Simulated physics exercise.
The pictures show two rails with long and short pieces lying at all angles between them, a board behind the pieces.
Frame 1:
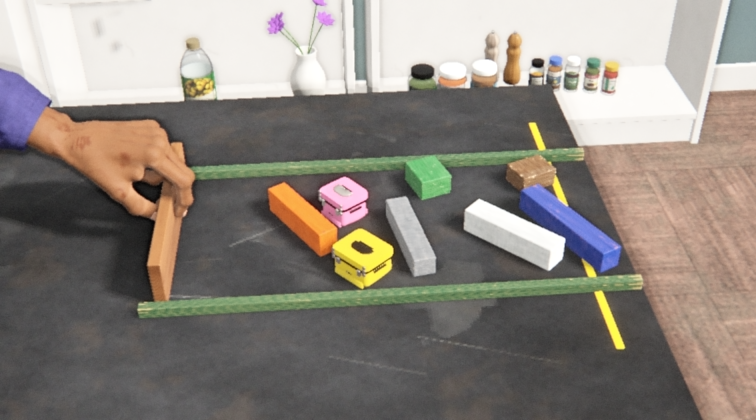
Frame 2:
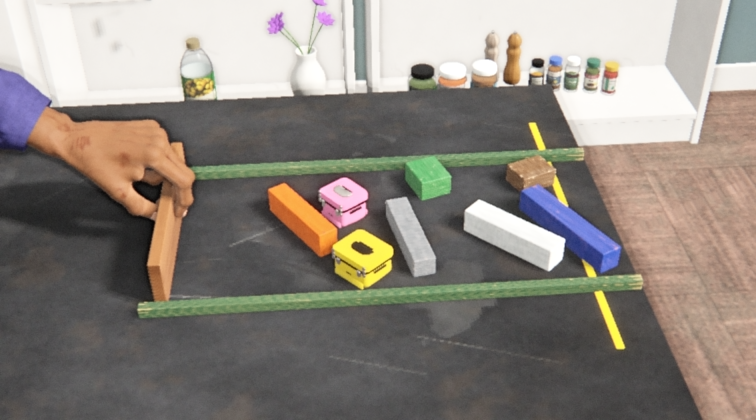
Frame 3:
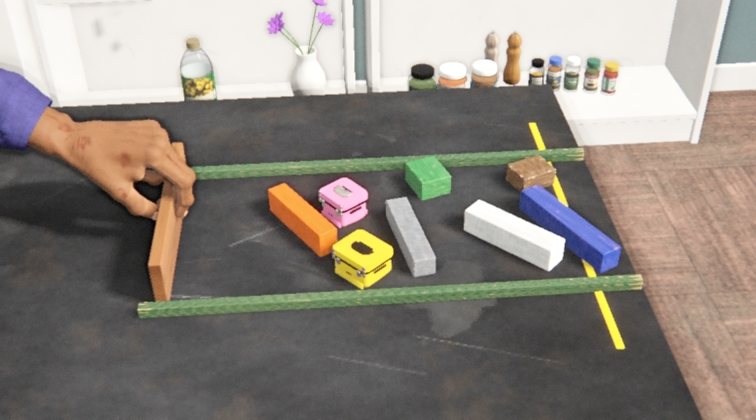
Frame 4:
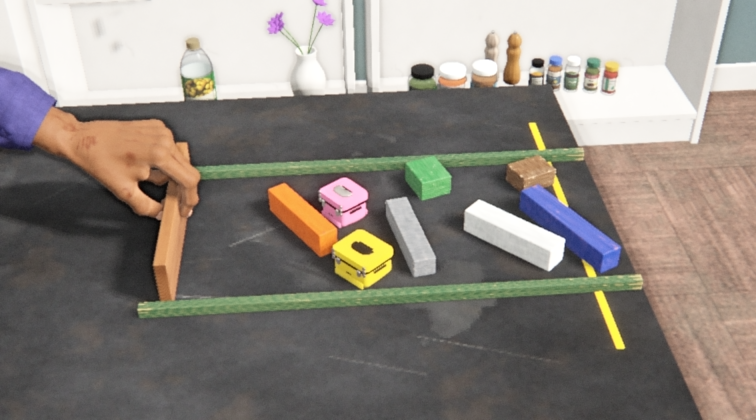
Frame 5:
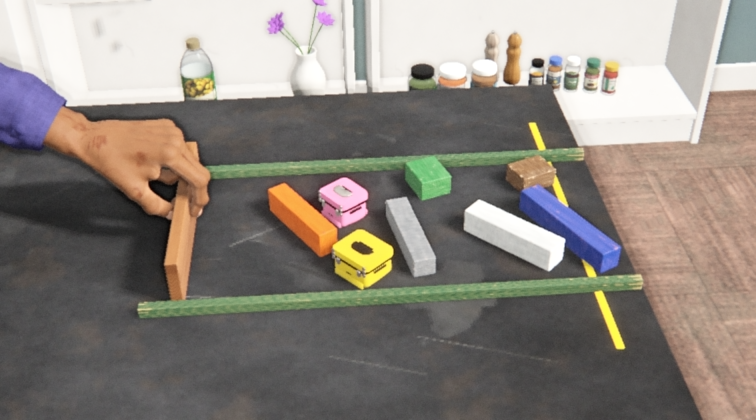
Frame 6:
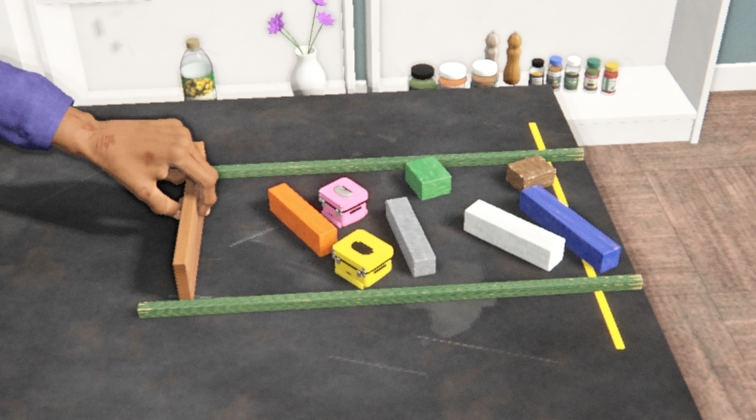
A hand held a wooden board upright between two green rails and slid it slightly to the right, while the colorful blocks and small cases scattered ahead of it stayed still.
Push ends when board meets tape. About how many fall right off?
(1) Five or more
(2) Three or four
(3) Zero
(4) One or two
Three or four (2).
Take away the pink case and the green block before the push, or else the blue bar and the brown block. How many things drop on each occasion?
Counts - first: 2, second: 2.
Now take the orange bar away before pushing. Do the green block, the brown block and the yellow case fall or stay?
So the green block keeps its place, the brown block goes down and the yellow case keeps its place.
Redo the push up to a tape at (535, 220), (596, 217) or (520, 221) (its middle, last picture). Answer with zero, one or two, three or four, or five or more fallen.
In turn: One to two; 5 or more; just one or two.
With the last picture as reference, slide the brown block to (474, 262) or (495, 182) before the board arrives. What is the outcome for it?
So in the first try it ends up below, and in the second it ends up below.
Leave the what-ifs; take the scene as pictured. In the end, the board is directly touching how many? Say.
It is in contact with 3.
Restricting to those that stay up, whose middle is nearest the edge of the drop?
Pink case.
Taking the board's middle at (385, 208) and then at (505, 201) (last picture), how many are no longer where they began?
I count 4 first and 8 after.
Early on, none off yet; blue bar at rest near (567, 227); brown block at rest near (531, 175); white bar at rest near (513, 235).
Finally, the number that fall off is three or four; lost, grey bar, white bar, brown block and blue bar.
